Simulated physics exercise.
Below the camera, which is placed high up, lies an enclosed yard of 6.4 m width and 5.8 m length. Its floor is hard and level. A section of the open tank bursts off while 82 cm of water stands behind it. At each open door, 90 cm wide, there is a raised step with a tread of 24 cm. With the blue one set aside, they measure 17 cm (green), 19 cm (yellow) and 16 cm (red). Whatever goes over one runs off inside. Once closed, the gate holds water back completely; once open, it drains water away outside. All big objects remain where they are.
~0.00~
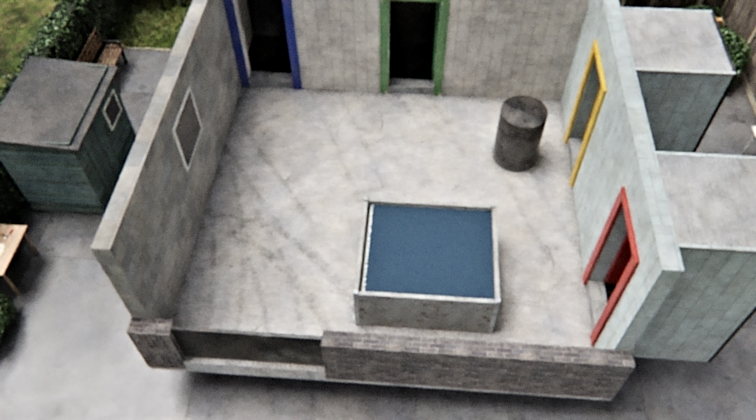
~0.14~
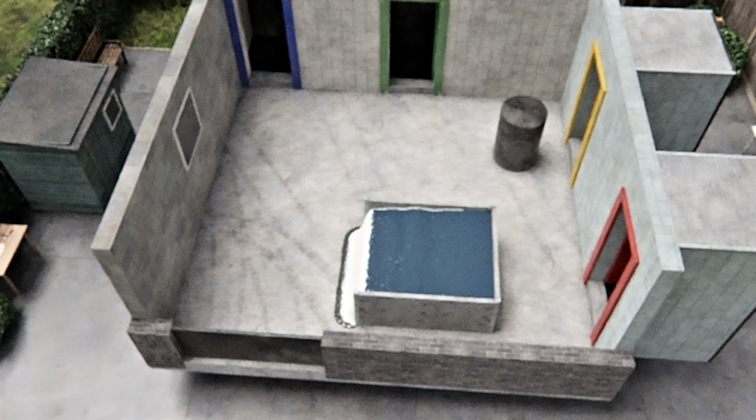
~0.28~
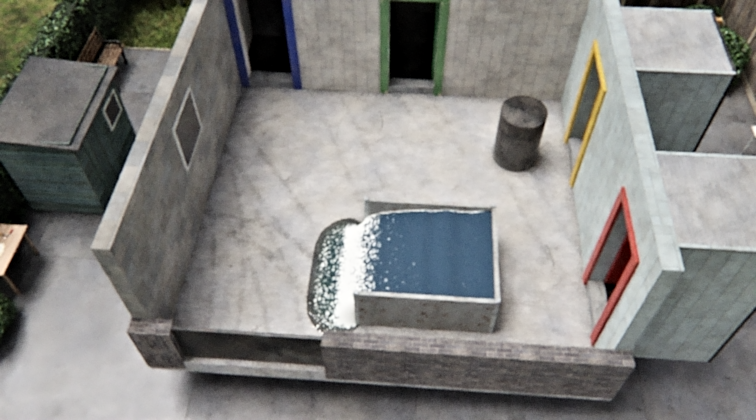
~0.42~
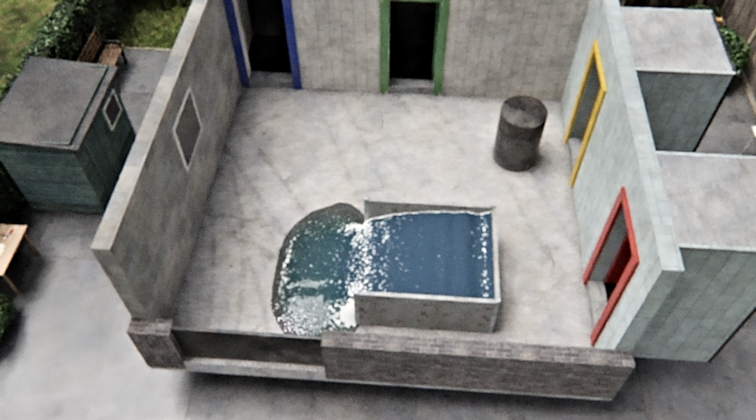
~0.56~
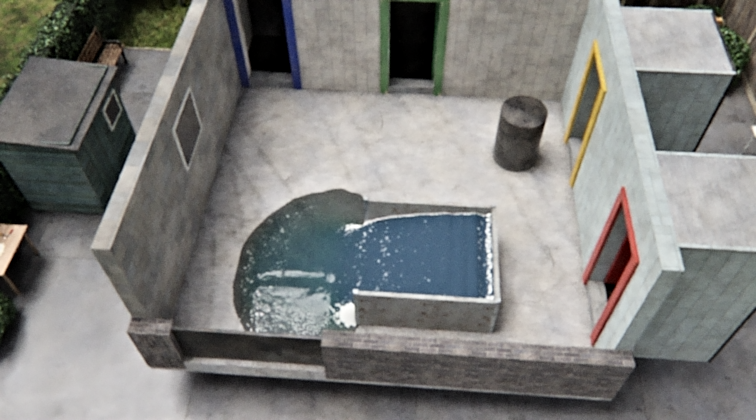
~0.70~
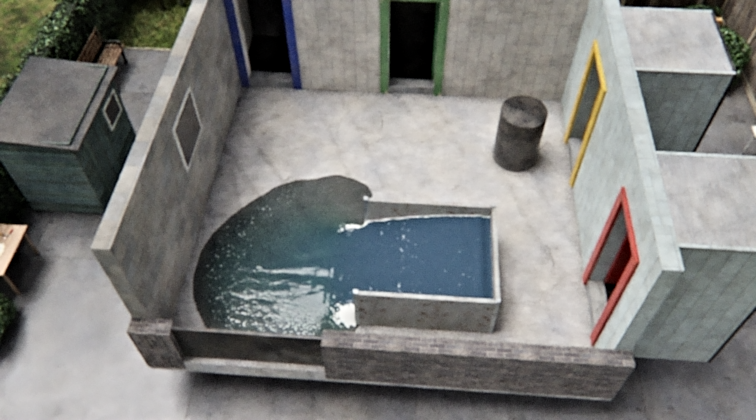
Blue water pours through the open left side of a square tank in a grey walled yard, seen from a fixed, high viewpoint. Blue and green doorways stand at the back, yellow and red ones on the right, near a dark cylinder. The water foams white at first, then spreads leftward across the pale floor in a widening, rounded dark pool as the level in the tank drops slightly.
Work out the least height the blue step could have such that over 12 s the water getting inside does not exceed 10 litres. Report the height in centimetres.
The least height is about 28 cm.
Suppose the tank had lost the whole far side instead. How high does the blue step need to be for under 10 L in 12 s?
That way, roughly 20 cm.
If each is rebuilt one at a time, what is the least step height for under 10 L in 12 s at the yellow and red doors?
About 9.0 cm at yellow and 9.0 cm at red.
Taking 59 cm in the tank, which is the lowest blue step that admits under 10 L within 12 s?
About 18 cm.
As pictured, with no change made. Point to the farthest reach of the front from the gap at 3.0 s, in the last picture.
Around pixel (242, 86).
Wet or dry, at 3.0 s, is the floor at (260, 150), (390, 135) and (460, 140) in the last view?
Listed order - soaked through, unwetted, unwetted.
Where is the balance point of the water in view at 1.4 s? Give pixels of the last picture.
Centre estimate: (330, 272) px, approximately.
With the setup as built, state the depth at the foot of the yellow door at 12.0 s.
About 7.0 centimetres.
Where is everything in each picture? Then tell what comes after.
Still water, 82 cm deep, in the open tank at (428, 250); the blue door at (265, 47) is dry, in the first picture.
Water pours out at (364, 264) and has run 0.3 m, to (342, 317); about 10 cm deep outside, 82 cm at the back, in the second picture.
The gap is at (364, 267), the front 0.8 m out at (312, 305); the back of the open tank holds 82 cm, in the third picture.
Water pours out at (364, 268) and has run 1.4 m, to (277, 289); about 11 cm deep outside, 76 cm at the back, in the fourth picture.
Water pours out at (364, 268) and has run 2.0 m, to (238, 294); about 8 cm deep outside, 69 cm at the back, in the fifth picture.
The gap is at (364, 269), the front 2.6 m out at (199, 284); the back of the open tank holds 70 cm; the blue door at (265, 47), 4.9 m from the gap, is still 2.7 m from the nearest water, in the sixth picture.
After 1.4 s water covers 30 % of the floor, deepest (52 cm) near (177, 346); it has not reached the blue door.
After 3.0 s water covers 40 % of the floor, deepest (33 cm) near (241, 92); 30 cm at the blue door, 22 litres in over its 18 cm step.
After 12.0 s water covers 100 % of the floor, deepest (15 cm) near (592, 374); 5 cm at the blue door, 95 litres in over its 18 cm step.
At the blue door as built, the water arrived by 2.3 s and peaked near 30 cm at 2.8 s.
With a step of 25 cm, 22 litres would have come in within the 12 s; with 34 cm, 1 litre. So under 10 litres takes about 28 cm.
